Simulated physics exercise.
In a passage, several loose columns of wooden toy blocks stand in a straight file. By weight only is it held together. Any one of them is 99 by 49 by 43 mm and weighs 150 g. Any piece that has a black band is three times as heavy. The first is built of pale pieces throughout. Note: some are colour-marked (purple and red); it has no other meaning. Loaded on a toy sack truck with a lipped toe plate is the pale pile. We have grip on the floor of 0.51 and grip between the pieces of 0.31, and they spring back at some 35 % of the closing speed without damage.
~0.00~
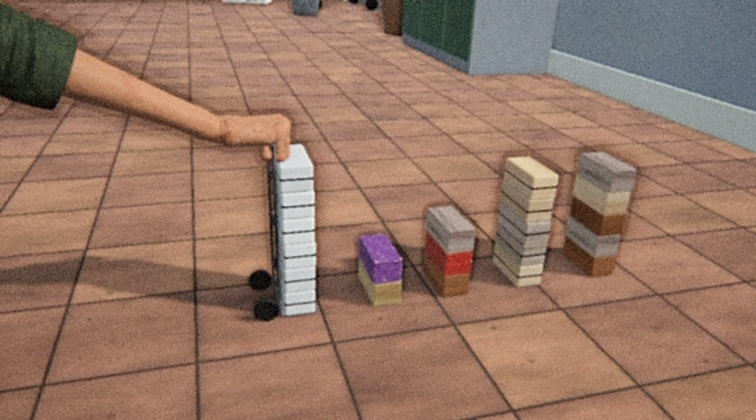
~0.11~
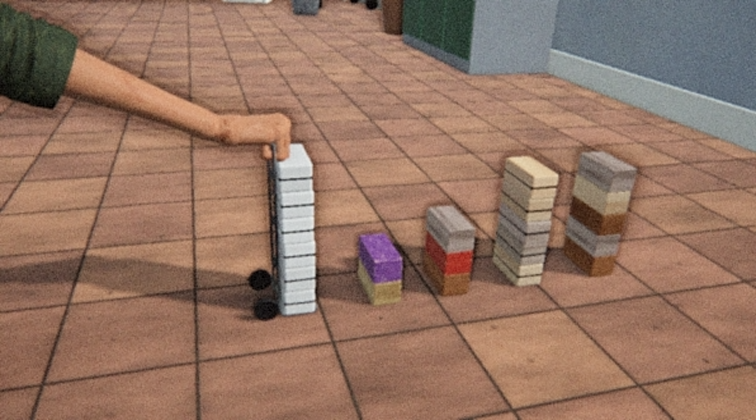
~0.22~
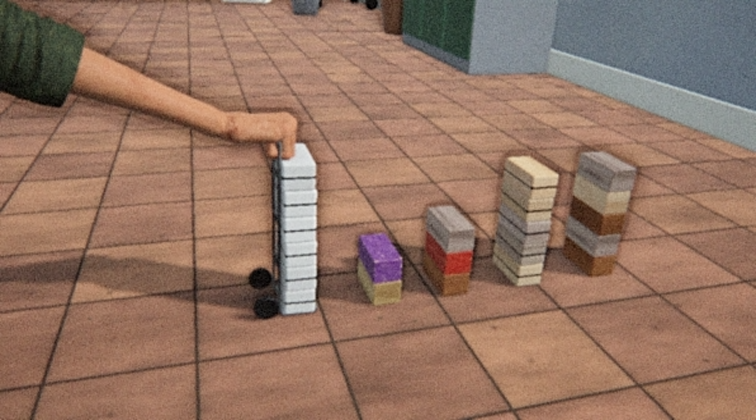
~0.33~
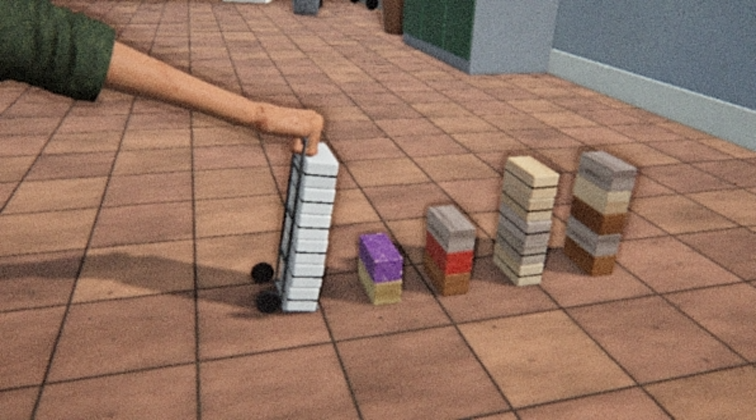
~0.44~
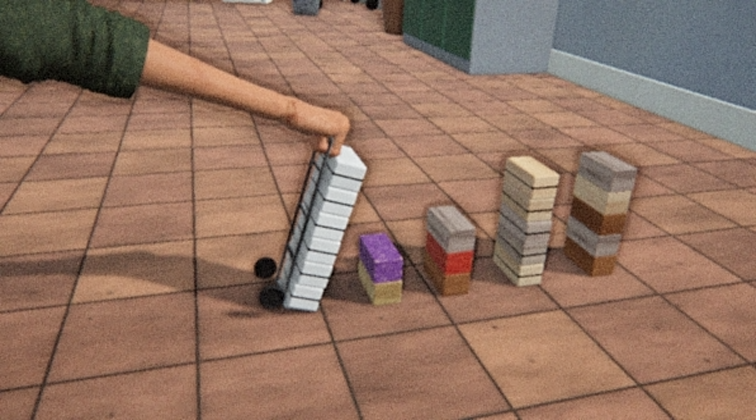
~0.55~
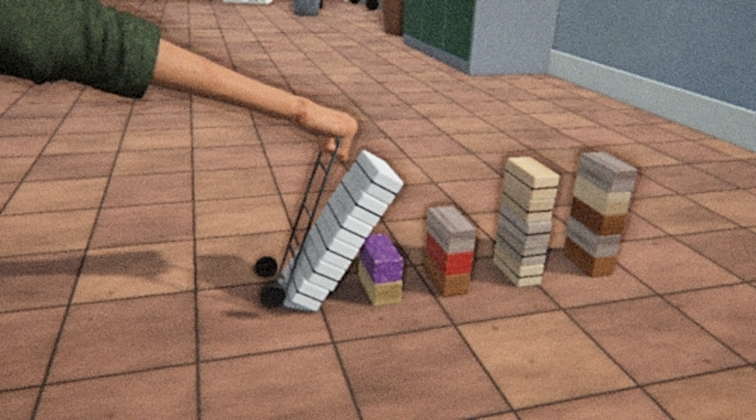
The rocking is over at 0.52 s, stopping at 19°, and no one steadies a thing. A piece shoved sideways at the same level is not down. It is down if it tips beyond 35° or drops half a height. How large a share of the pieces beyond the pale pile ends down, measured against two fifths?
The share is below two fifths.
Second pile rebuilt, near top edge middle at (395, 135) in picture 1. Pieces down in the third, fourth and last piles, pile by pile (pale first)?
Counts down - third: 3; fourth: 5; last: 4.
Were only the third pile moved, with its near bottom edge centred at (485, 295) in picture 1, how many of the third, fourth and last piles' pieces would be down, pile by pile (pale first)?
You'd end with the third pile at 0, the fourth at 0 and the last at 0 down.
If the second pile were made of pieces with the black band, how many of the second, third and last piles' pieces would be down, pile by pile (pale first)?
Second: 1; third: 2; last: 0.
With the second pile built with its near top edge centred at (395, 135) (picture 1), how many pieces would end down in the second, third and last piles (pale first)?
Result: Second pile 7, third pile 3, last pile 4.
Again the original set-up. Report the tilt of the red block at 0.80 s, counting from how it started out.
Tilt from start: Approx. 40 degrees.
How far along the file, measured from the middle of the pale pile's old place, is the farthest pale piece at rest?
About 32 cm.
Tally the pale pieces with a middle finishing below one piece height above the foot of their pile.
Among the pale pieces, the count is 3.
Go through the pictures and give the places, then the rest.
In the first frame (places mark the middle of the side facing us), truck frame (275, 183) 0° forward; purple block (380, 247); red block (459, 264); the rest undisturbed.
In the second frame, truck frame (275, 182) 0° forward; purple block (380, 247).
In the third frame, truck frame (279, 180) 2° forward; purple block (379, 247).
In the fourth frame, truck frame (300, 176) 9° forward, top of the pale pile leaning 9°; purple block (380, 246); the rest undisturbed.
In the fifth frame, truck frame (321, 175) 17° forward, top of the pale pile leaning 18°; purple block (380, 247); the rest undisturbed.
In the sixth frame, truck frame (327, 175) 19° forward, top of the pale pile leaning 32°; purple block (380, 247); red block (460, 264); the rest undisturbed.
After 0.61 s, 6 of the pale pile down; none of the 15 other blocks down.
After 0.70 s, 6 of the pale pile down; none of the 15 other blocks down, 2 disturbed; purple block shifted 16 mm.
After 0.80 s, 6 of the pale pile down; 1 of the 15 other blocks down; red block leaning 44°, 13 mm lower; purple block leaning 8°.
After 1.02 s, 6 of the pale pile down; 3 of the 15 other blocks down; red block on its side; purple block leaning 47°.
At rest (1.9 s), 6 of the pale pile down; 3 of the 15 other blocks down; red block on its side; purple block leaning 45°. That is 20 per cent. As the last picture would show them, middles, red block near (493, 262), purple block near (407, 260).
